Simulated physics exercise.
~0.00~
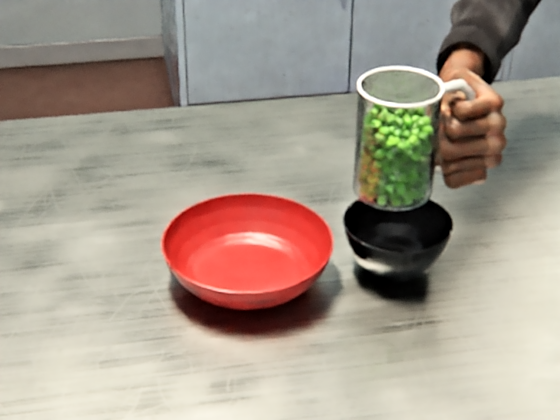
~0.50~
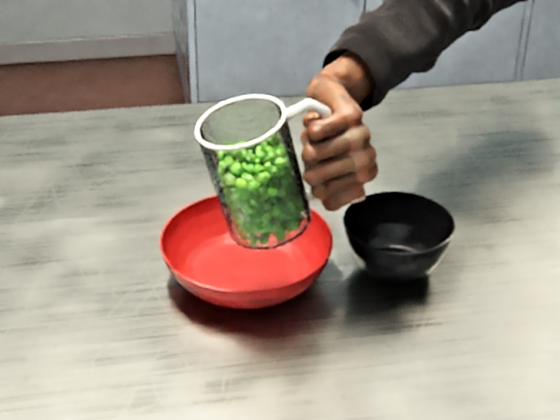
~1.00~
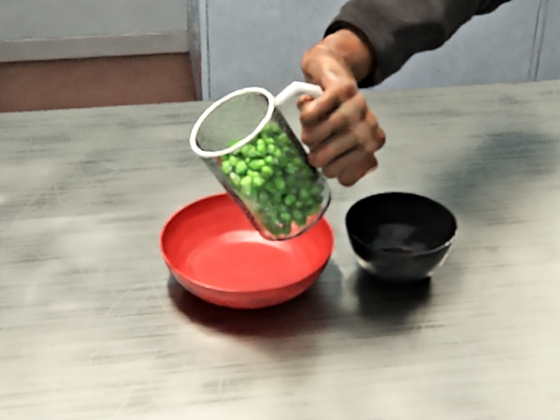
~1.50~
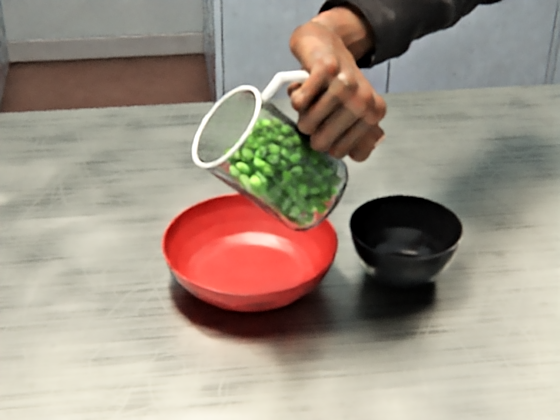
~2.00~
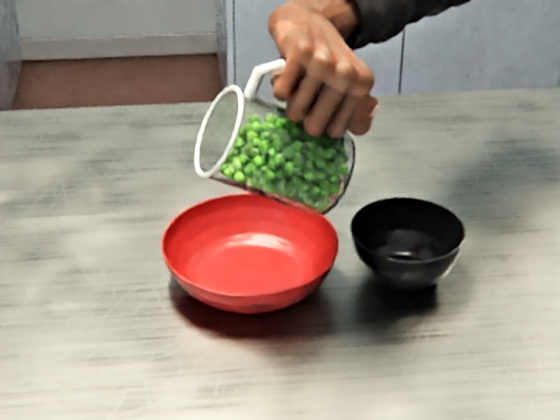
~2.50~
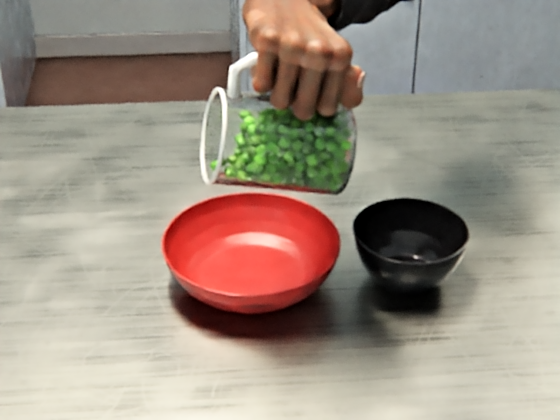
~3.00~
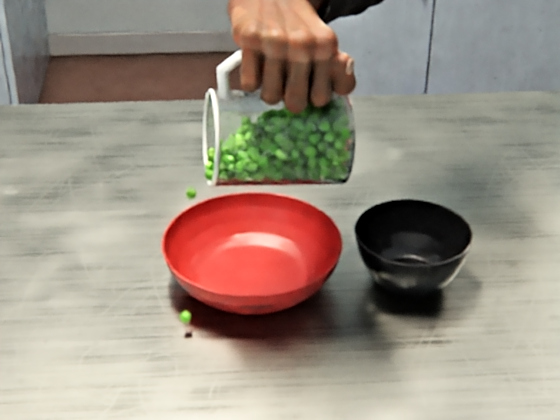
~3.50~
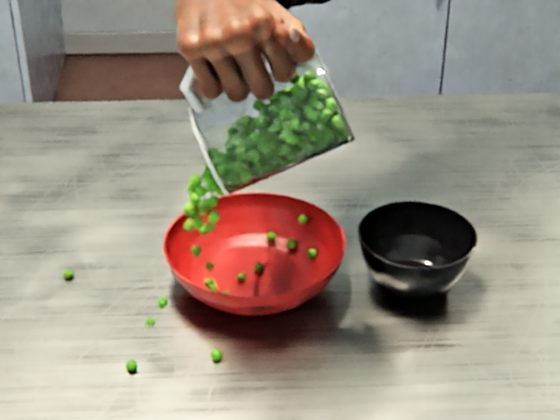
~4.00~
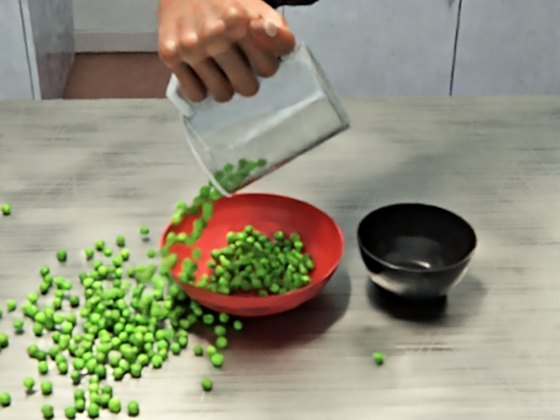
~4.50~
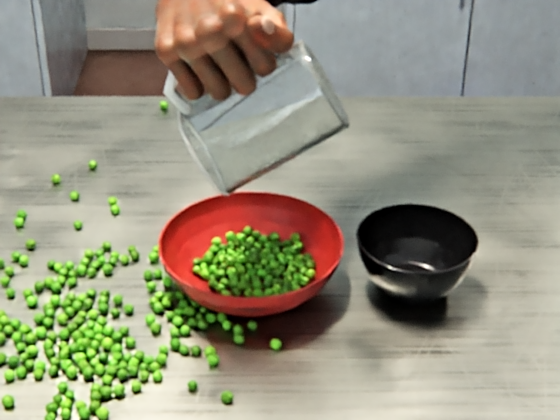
We see a hand carry a clear cup of green peas leftward from above a black bowl to a red bowl and tip it until it empties, leaving some peas in the red bowl, many scattered across the table to the left, and the black bowl empty.
